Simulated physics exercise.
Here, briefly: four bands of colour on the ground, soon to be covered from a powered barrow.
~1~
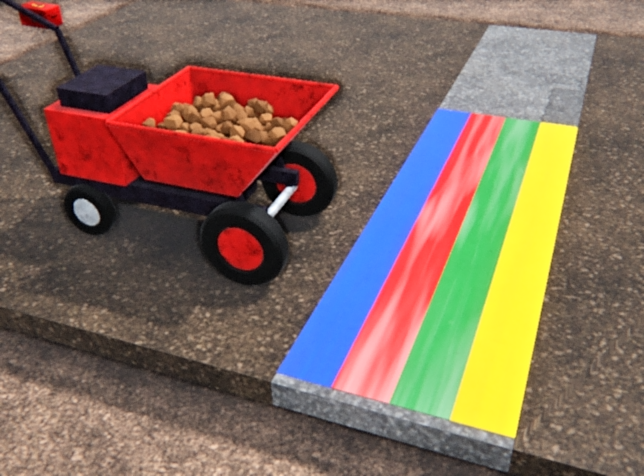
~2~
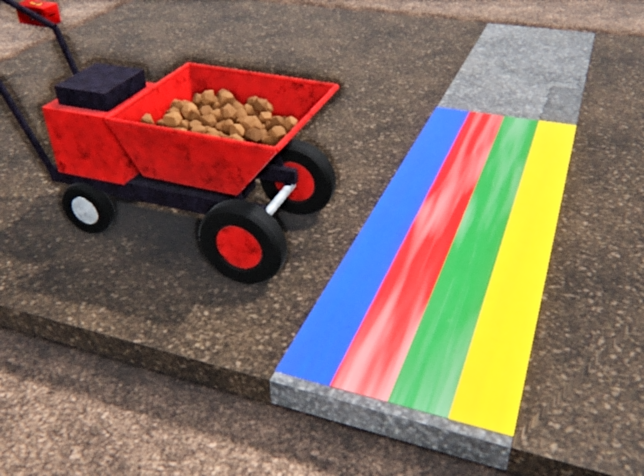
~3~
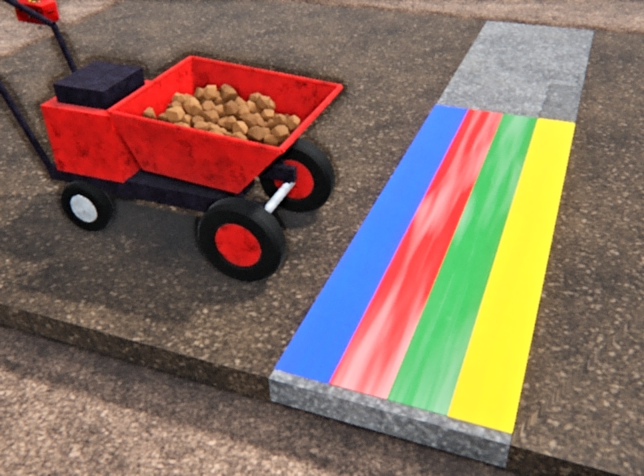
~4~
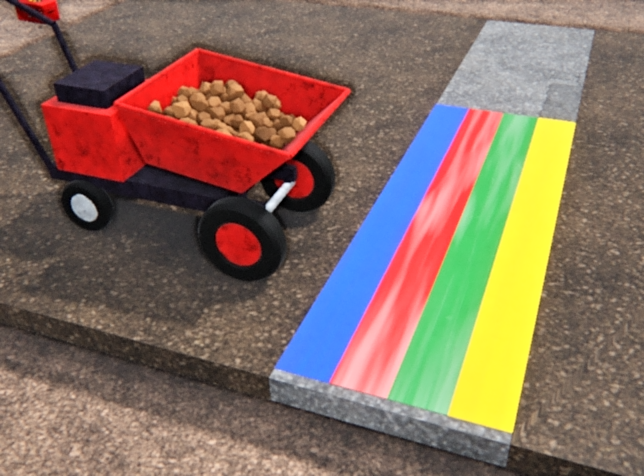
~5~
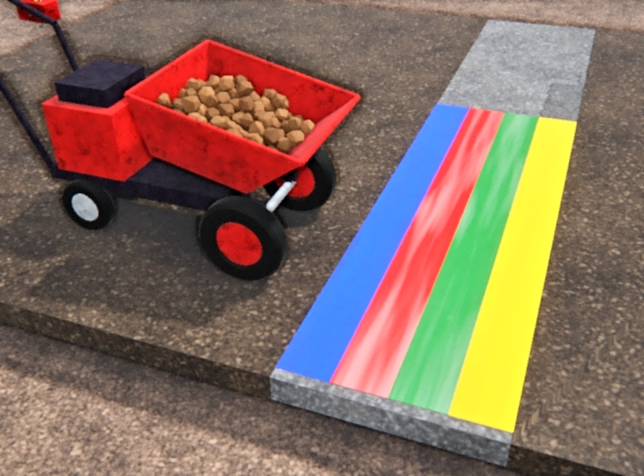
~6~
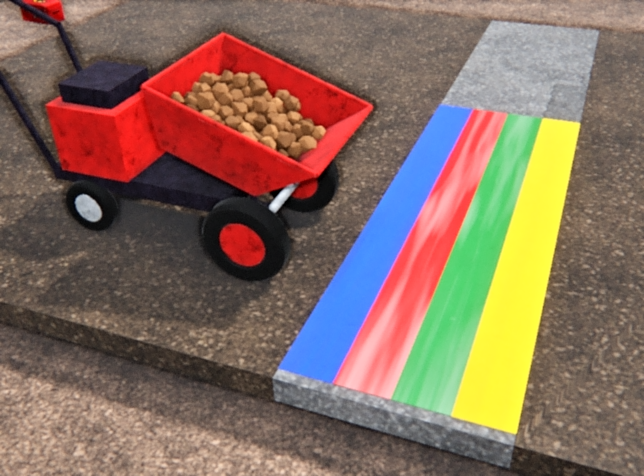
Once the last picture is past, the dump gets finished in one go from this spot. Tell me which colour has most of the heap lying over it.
Most of the heap lies over red.
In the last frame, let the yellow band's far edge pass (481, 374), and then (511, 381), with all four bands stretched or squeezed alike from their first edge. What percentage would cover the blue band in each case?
In turn, 0 and 10 in a hundred.
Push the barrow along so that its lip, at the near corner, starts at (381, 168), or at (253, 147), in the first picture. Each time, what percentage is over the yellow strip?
About 40 %, then 10 %.
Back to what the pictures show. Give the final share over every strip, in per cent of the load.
Estimated shares: Blue strip 10 %, red strip 40 %, green strip 25 %, yellow strip 15 %.
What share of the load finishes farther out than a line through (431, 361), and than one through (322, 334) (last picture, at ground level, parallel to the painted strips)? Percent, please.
Close to 30 and 90 per cent respectively.
Soon after the last picture, skip tipped steeply; all in the skip.
A little later, skip tipped right over; about two thirds in the skip; a stray few over the blue strip; about a quarter over the red strip; a small part over the green strip; a stray few falling.
Later still, skip tipped right over; a small part in the skip; a small part over the blue strip; about a third over the red strip; about a quarter over the green strip; a small part over the yellow strip; a small part off the paint.
At rest, skip tipped right over; a small part in the skip; a small part over the blue strip; about a third over the red strip; about a quarter over the green strip; a small part over the yellow strip; a small part off the paint.
